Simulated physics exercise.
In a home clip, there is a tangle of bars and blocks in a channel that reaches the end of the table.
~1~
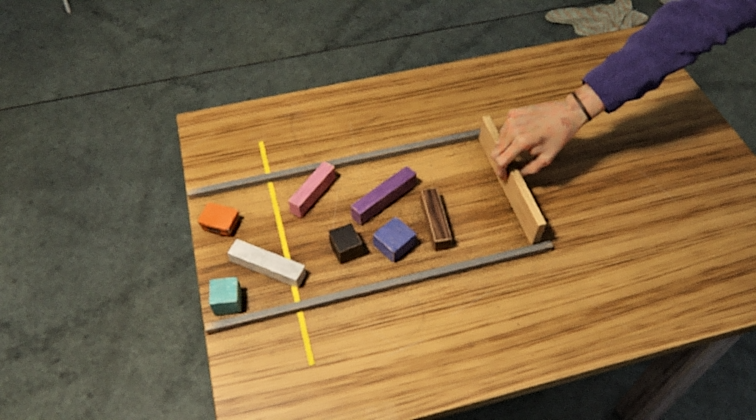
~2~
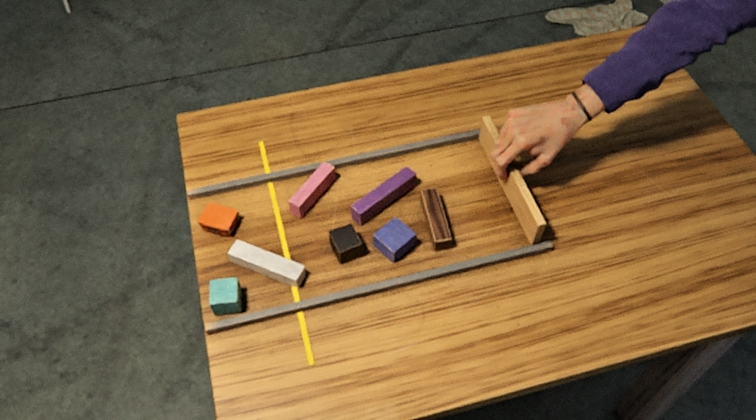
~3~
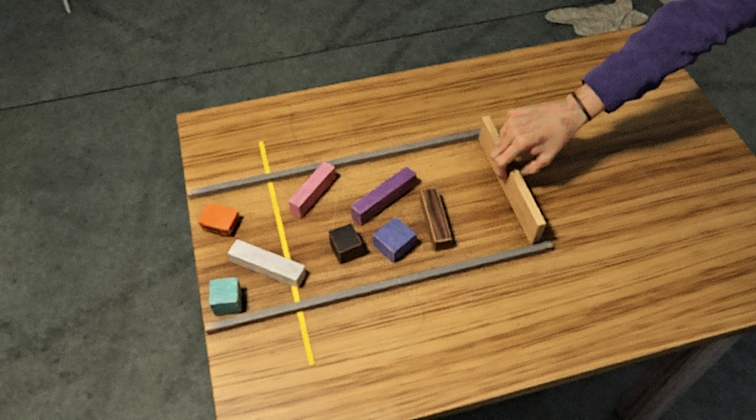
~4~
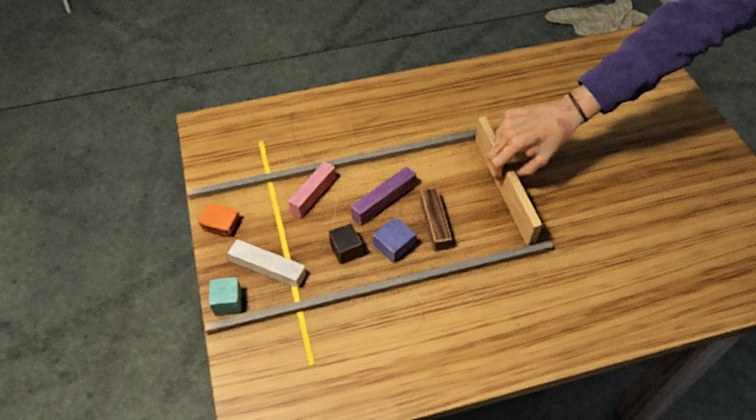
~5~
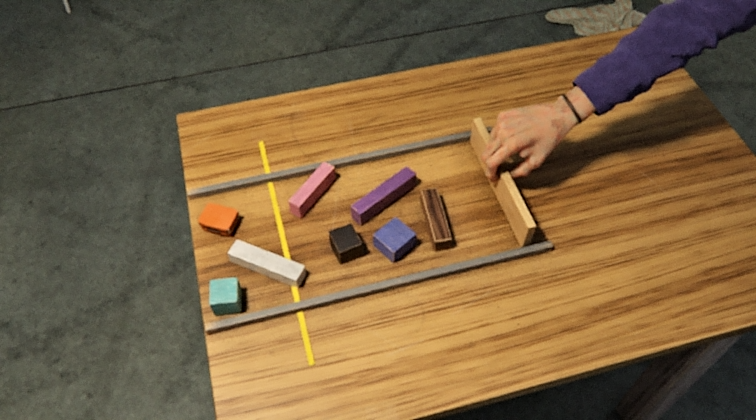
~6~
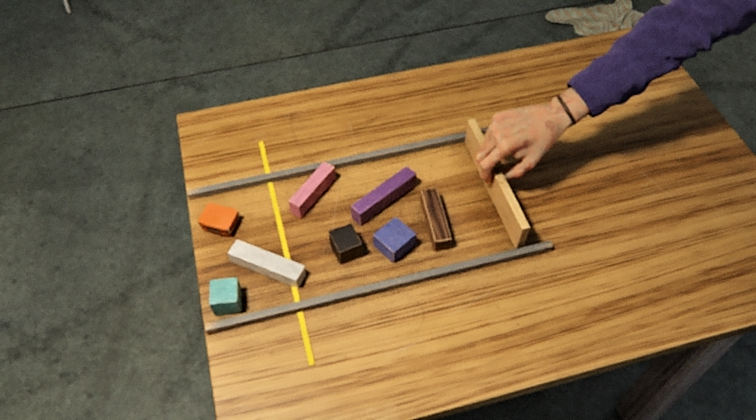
Hand in a purple sleeve sliding a wooden board slightly left between two rails, the coloured bars and blocks lying still.
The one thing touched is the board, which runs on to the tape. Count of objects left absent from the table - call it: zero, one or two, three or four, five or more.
My call is one or two.
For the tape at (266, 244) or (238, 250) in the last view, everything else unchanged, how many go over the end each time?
The counts: 2 and 4.
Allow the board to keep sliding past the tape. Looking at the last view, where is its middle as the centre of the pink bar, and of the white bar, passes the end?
At (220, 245) for the pink bar; at (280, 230) for the white bar.
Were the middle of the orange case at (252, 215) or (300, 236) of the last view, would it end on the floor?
First spot: It remains in place; second spot: It remains in place.
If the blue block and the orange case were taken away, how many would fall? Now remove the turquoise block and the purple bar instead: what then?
0 for the first case, 0 for the second.
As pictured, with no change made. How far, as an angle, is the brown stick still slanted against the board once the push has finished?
Around 0 degrees.
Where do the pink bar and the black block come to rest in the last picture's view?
In the last picture the pink bar sits at (250, 204) while the black block sits at (225, 276).
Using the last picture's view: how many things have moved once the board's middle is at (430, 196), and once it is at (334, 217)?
Tally: 1; 6.
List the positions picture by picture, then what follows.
The first frame shows turquoise block (226, 296); orange case (219, 221); white bar (267, 263); board (510, 178); tape (283, 240).
The second frame shows orange case (219, 221); pink bar (313, 189).
The third frame shows white bar (267, 264); brown stick (435, 219).
The fourth frame shows turquoise block (226, 297); blue block (395, 240).
The fifth frame shows orange case (219, 221); black block (346, 244).
The sixth frame shows turquoise block (226, 297); orange case (219, 221); white bar (267, 264); board (495, 181); tape (283, 240).
Early on, none off yet; turquoise block at rest near (226, 297); orange case at rest near (219, 221); white bar at rest near (267, 264).
Finally, the number that fall off is one or two; lost, turquoise block.
